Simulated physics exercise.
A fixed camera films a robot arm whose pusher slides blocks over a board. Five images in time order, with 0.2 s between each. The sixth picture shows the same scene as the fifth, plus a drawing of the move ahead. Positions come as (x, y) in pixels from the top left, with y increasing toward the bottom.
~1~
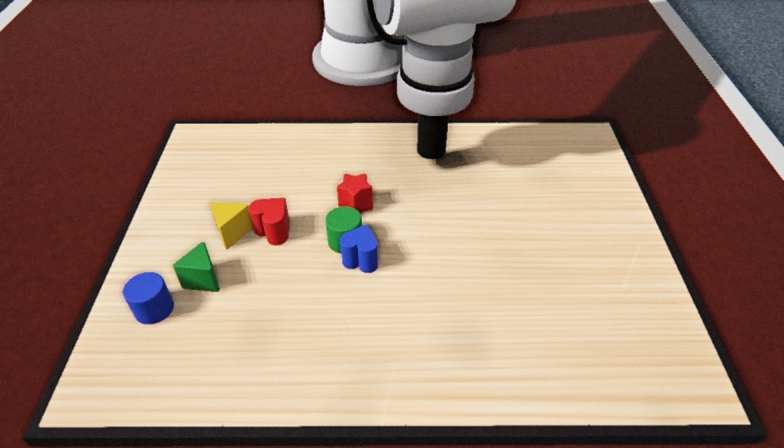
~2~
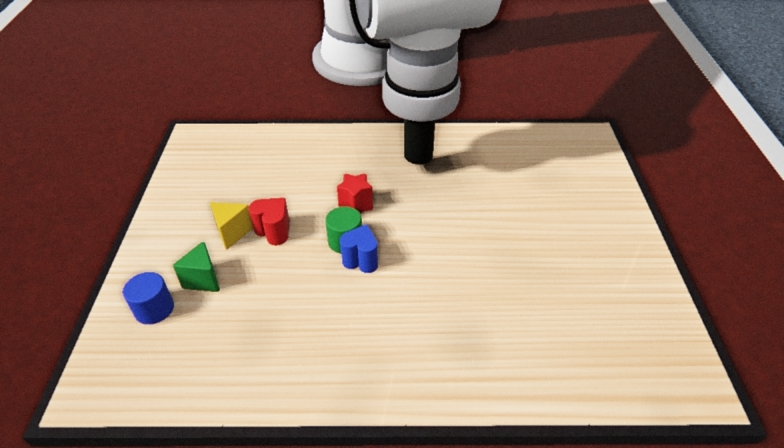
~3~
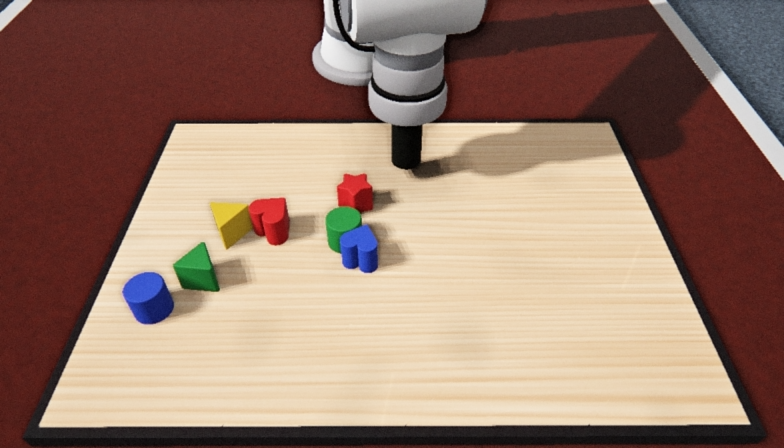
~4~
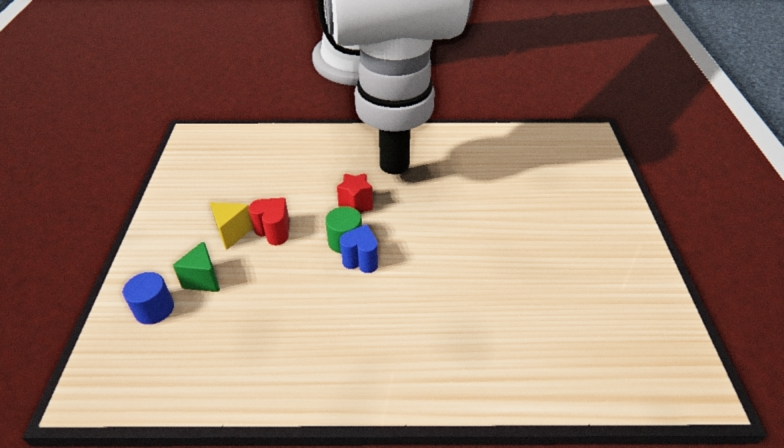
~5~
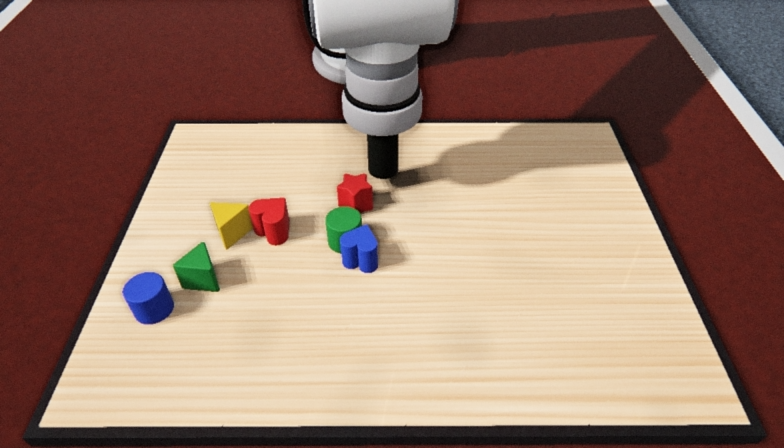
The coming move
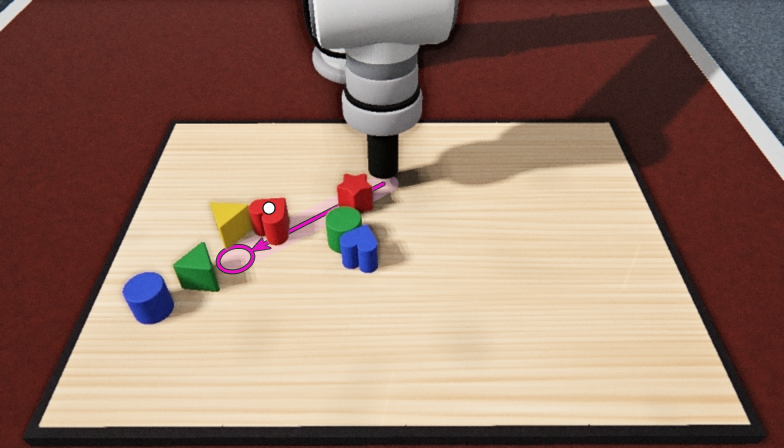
A white robot arm with a black, rod-shaped tip reaches over a pale wooden board with dark edges on a dark red floor, seen from above and in front. Left of centre lie a blue cylinder, green and yellow triangles, a red heart, a red star, a green disc and a blue block. The arm slides its tip slightly left and nearer, close to the star, while the blocks and view stay still.
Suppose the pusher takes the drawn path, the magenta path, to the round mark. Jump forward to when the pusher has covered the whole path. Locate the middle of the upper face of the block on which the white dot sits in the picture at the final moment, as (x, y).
My best guess is (194, 240).
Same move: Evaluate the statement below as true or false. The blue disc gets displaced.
It is false.
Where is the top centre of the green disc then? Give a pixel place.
The top centre is at (336, 232).
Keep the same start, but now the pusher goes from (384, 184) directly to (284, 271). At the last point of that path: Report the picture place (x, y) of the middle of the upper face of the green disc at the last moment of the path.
Its top centre is at about (327, 247).
The drawn path runs from (384, 184) to (236, 259); the dot is on the red heart-shaped block.
The first path, step by step. One third of the way, pusher at (337, 193); green disc at (339, 227); red star-shaped block at (324, 205), turned 45° anticlockwise.
Two thirds of the way, pusher at (286, 218); yellow triangular piece at (219, 210), turned 20° anticlockwise; red heart-shaped block at (251, 216); green disc at (336, 232); red star-shaped block at (299, 227), turned 105° anticlockwise.
At the end, pusher at (231, 245); blue disc not moved; green triangular piece at (183, 265), turned 40° anticlockwise; yellow triangular piece at (205, 210); red heart-shaped block at (194, 240); green disc at (336, 232); red star-shaped block at (297, 229), turned 115° anticlockwise.
